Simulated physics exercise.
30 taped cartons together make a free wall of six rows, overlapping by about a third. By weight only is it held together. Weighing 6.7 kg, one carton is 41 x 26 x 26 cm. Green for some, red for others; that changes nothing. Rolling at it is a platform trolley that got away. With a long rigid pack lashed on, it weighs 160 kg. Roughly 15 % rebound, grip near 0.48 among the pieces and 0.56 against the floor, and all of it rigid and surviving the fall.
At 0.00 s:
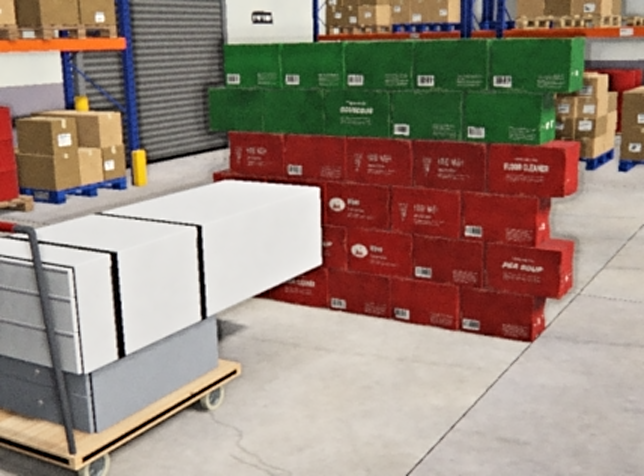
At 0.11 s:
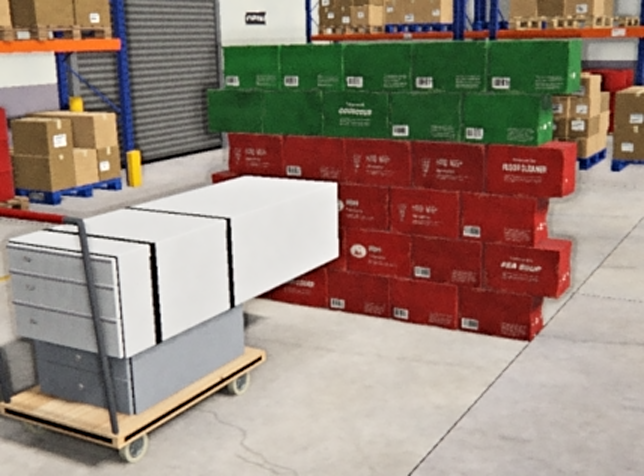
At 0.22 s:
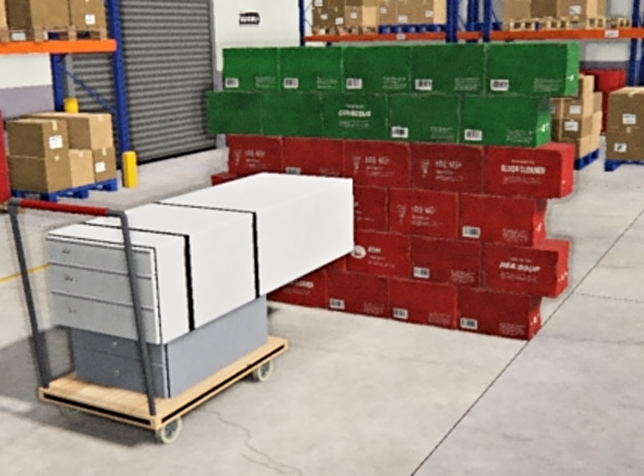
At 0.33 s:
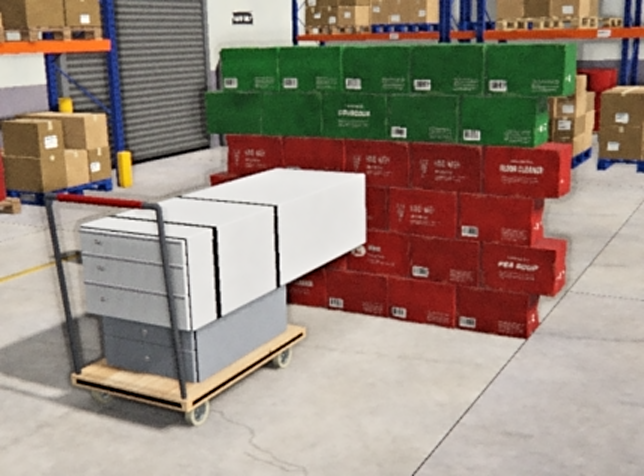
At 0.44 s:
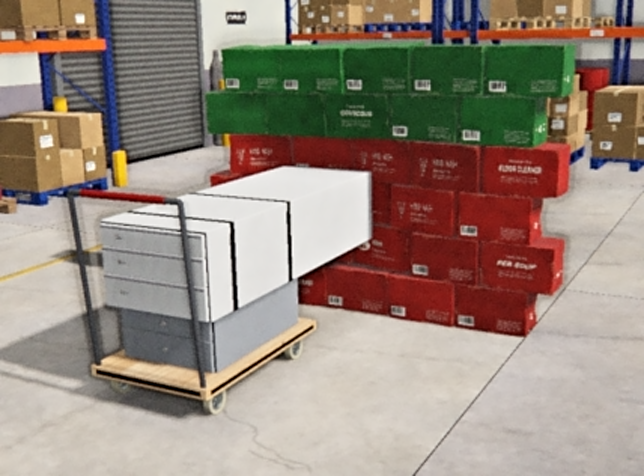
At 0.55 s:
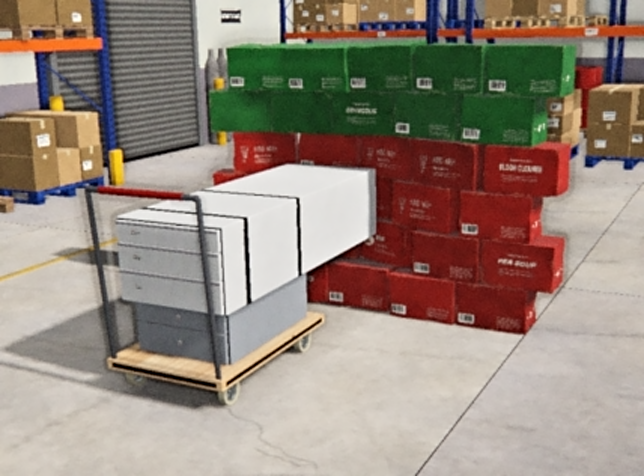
A loaded platform trolley rolling across a warehouse floor, its long white pack pushing slightly into a wall of green and red cartons.
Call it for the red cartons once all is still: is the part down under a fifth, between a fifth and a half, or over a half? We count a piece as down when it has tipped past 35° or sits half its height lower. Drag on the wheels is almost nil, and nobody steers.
Down part: Over a half.
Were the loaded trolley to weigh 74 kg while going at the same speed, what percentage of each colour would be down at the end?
Colour by colour that makes red 0, green 0 percent.
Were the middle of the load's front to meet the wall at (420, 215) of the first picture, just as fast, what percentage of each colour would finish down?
Result - red: 50 %; green: 90 %.
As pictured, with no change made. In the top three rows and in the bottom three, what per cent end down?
Top 90 per cent versus bottom 50 per cent.
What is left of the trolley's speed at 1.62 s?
Roughly 0.1 m/s.
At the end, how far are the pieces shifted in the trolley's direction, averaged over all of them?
It works out to near 105 cm.
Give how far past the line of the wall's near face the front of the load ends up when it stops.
50 cm.
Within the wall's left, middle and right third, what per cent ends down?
In percent, the thirds read 80 on the left, 100 in the middle and 50 on the right.
After 1.10 s, load 38 cm past the wall's line, still rolling; 3 of the 20 red cartons down (4 of 30 in all colours); top red carton 20° from how it stood; top green carton 19° from how it stood.
After 1.62 s, load 45 cm past the wall's line, still rolling; 12 of the 20 red cartons down (22 of 30 in all colours); top red carton 59° from how it stood, 46 cm lower; top green carton 55° from how it stood, 68 cm lower.
In the end (3.0 s), load 48 cm past the wall's line, stopped; 12 of the 20 red cartons down (22 of 30 in all colours); top red carton on its side; top green carton on its side. That is 60 per cent. From the last view, middles, top red carton near (567, 266).
